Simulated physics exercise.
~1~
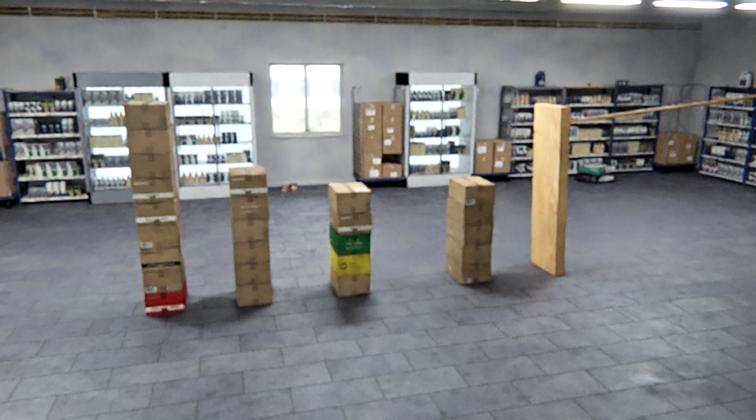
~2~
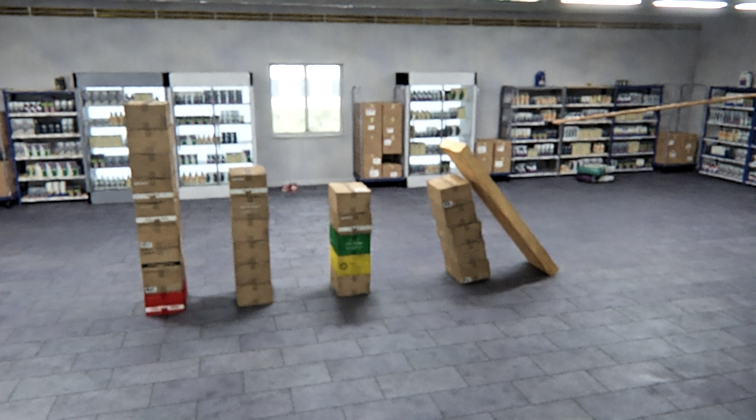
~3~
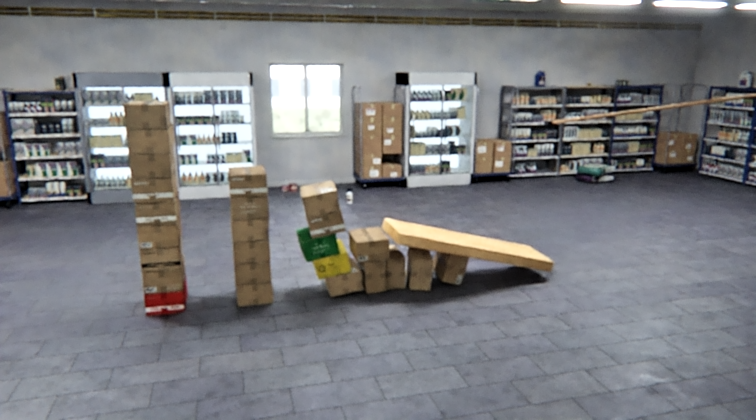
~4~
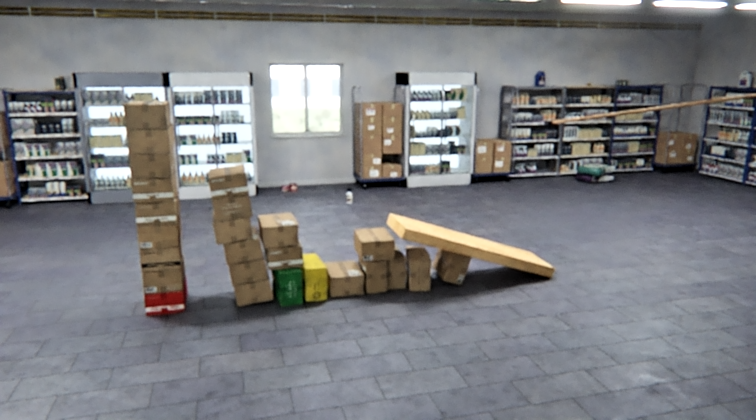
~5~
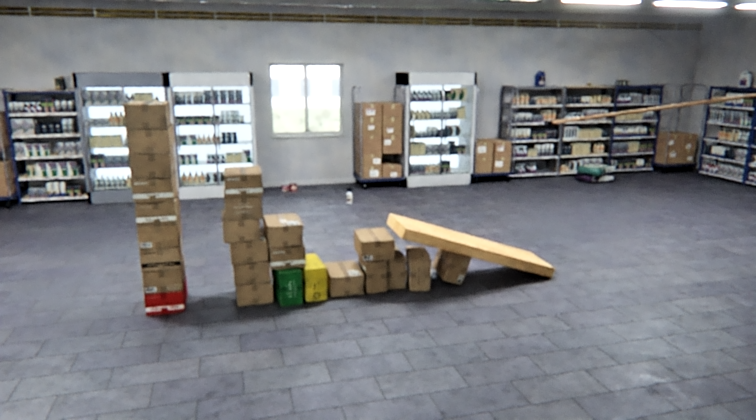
In a storeroom, a pushed board topples left into stacked cartons, felling the nearest piles.
